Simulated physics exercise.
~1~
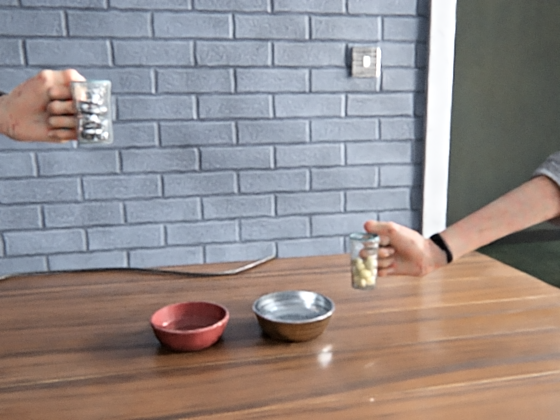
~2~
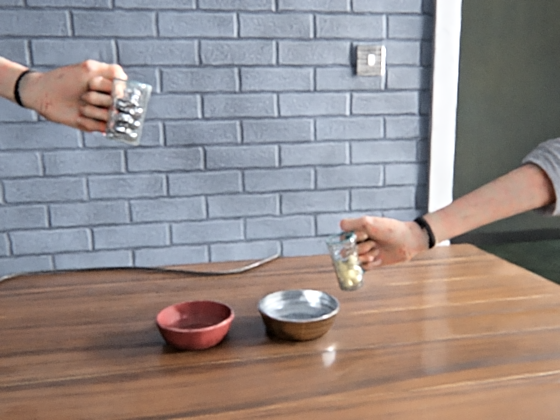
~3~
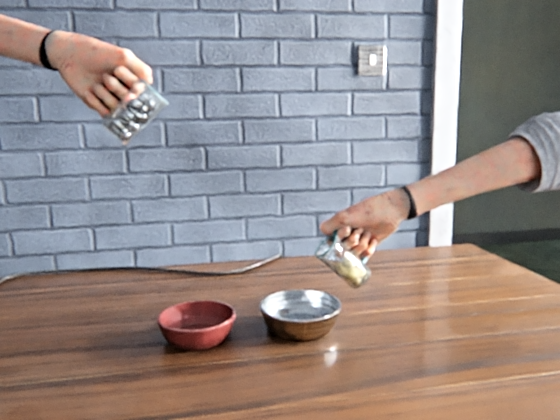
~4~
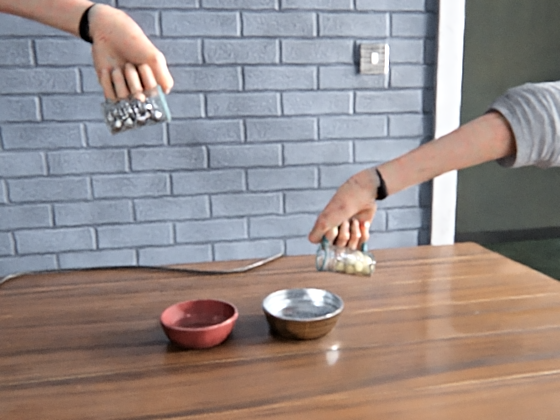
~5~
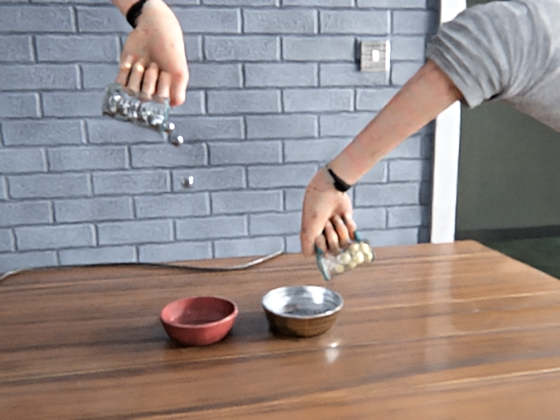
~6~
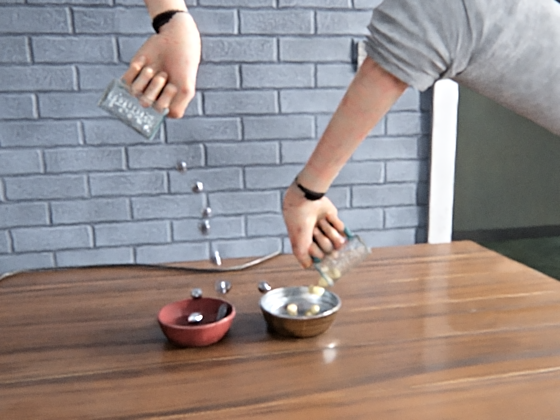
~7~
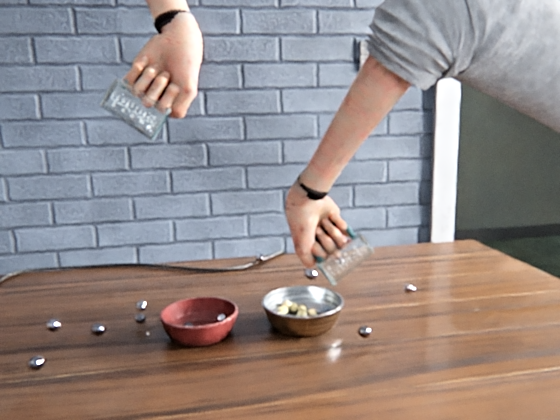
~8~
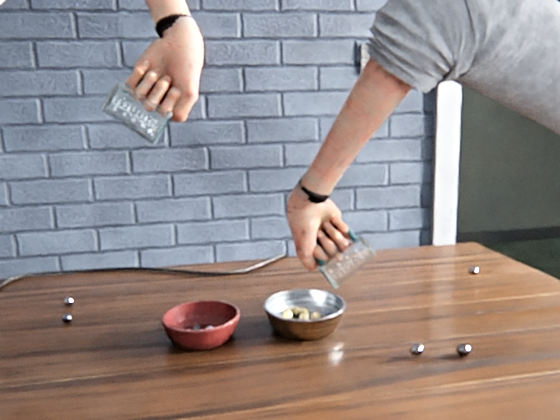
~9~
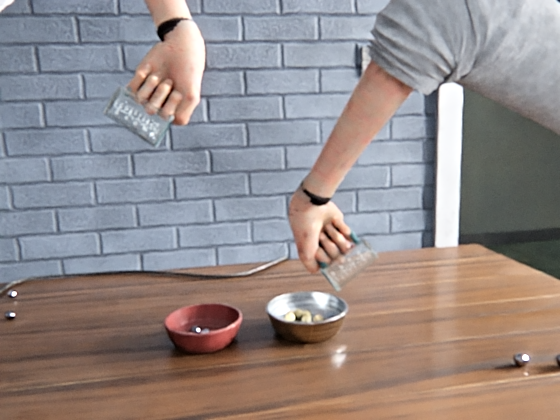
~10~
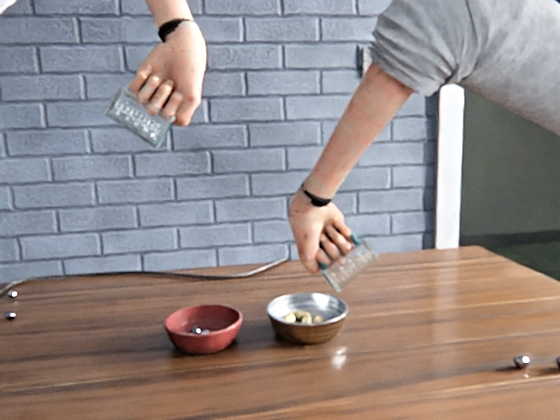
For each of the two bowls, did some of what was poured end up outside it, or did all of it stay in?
The red bowl on the left lost most of its shiny balls, which bounced out and rolled across the table. The metal bowl on the right kept all of its pale pieces.
Two hands tipped glass cups over two bowls on a wooden table. Shiny balls dropped from high on the left, and most bounced out of the red bowl and rolled away, while the pale pieces poured from lower down stayed in the metal bowl.
